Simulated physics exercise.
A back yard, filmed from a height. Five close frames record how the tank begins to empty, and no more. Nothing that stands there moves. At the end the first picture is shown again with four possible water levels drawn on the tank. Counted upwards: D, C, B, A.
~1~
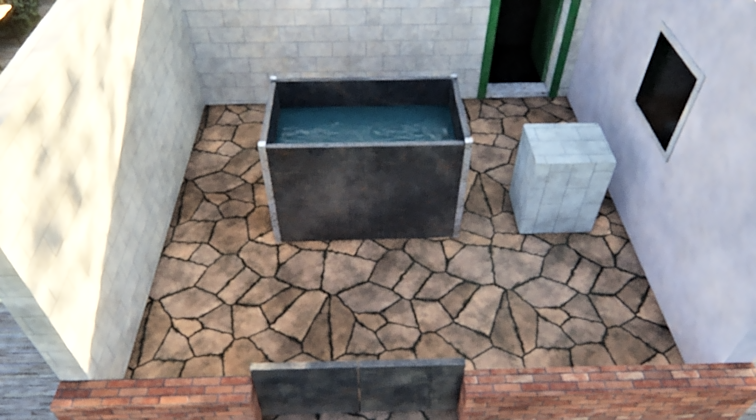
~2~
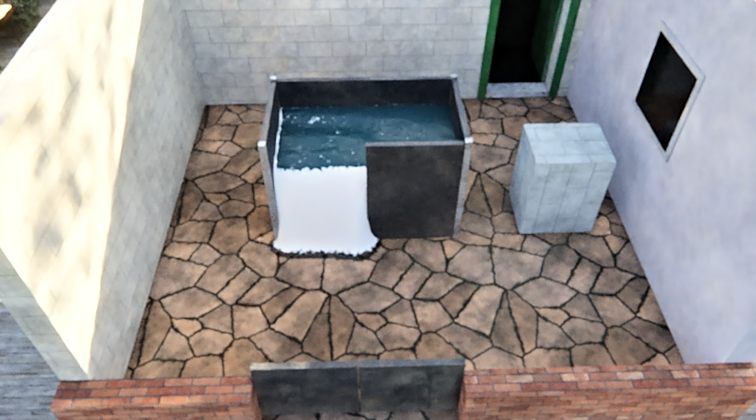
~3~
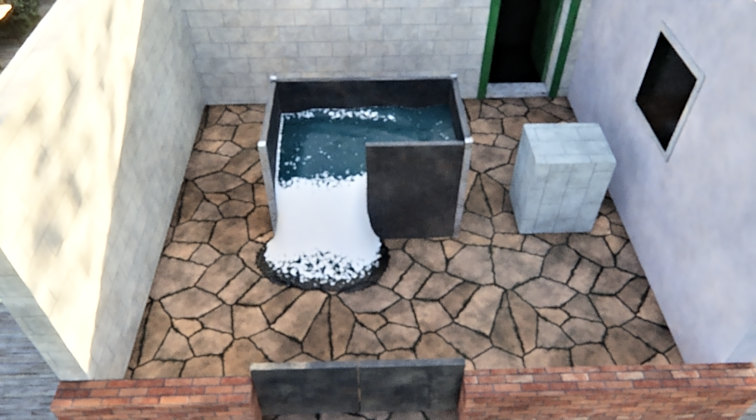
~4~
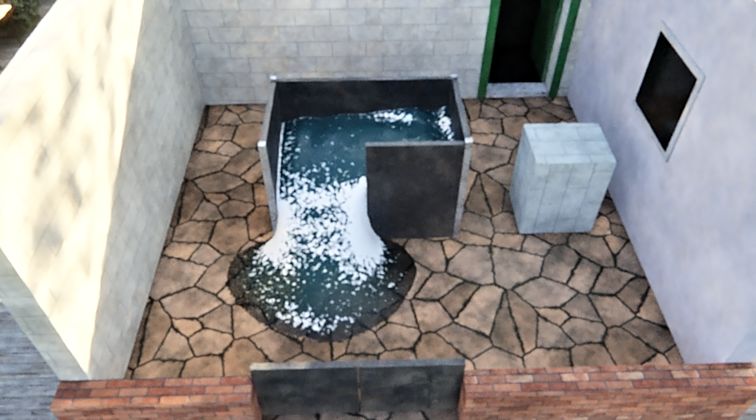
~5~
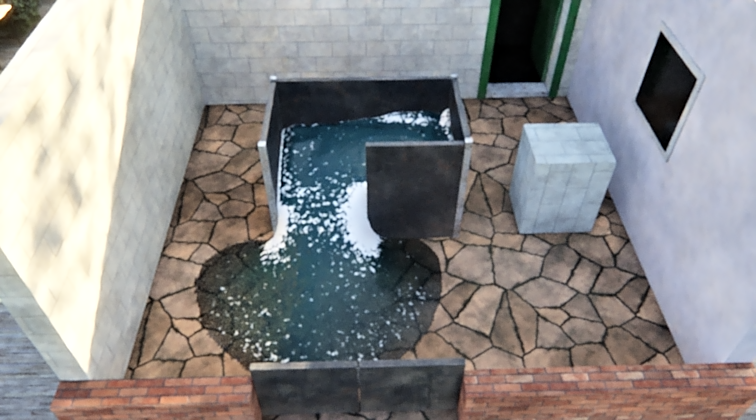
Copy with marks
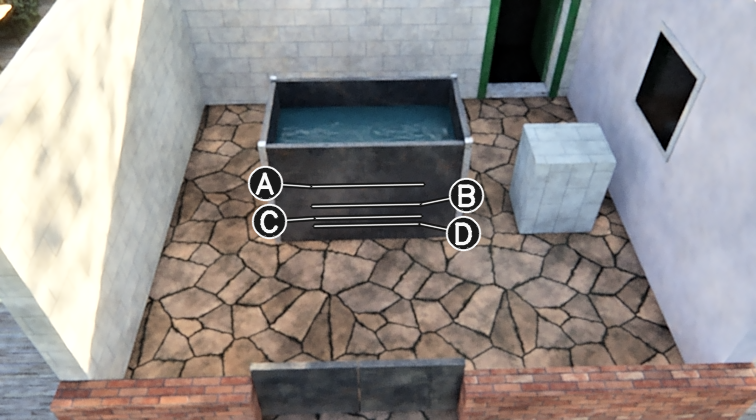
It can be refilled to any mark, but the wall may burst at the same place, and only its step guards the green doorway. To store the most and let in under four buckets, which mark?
A.
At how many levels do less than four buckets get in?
All of them.
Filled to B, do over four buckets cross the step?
No.
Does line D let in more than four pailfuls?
No.
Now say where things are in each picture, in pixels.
Water in the tank at rest, its middle at (365, 136); foot of the green doorway at (517, 97); shut gate at (358, 369).
Water covers 1 % of the ground and shows as far out as (372, 243).
Water covers 4 % of the ground and shows as far out as (367, 278).
Water covers 9 % of the ground and shows as far out as (356, 322).
Water covers 16 % of the ground and shows as far out as (428, 305).
On the marked copy, A at (366, 185); B at (367, 205); C at (367, 217); D at (367, 225); from the bottom up D, C, B, A.
Choosing A, a splash gets over, under a bucket.
Choosing B, nothing gets over.
Choosing C, nothing gets over.
Choosing D, nothing gets over.
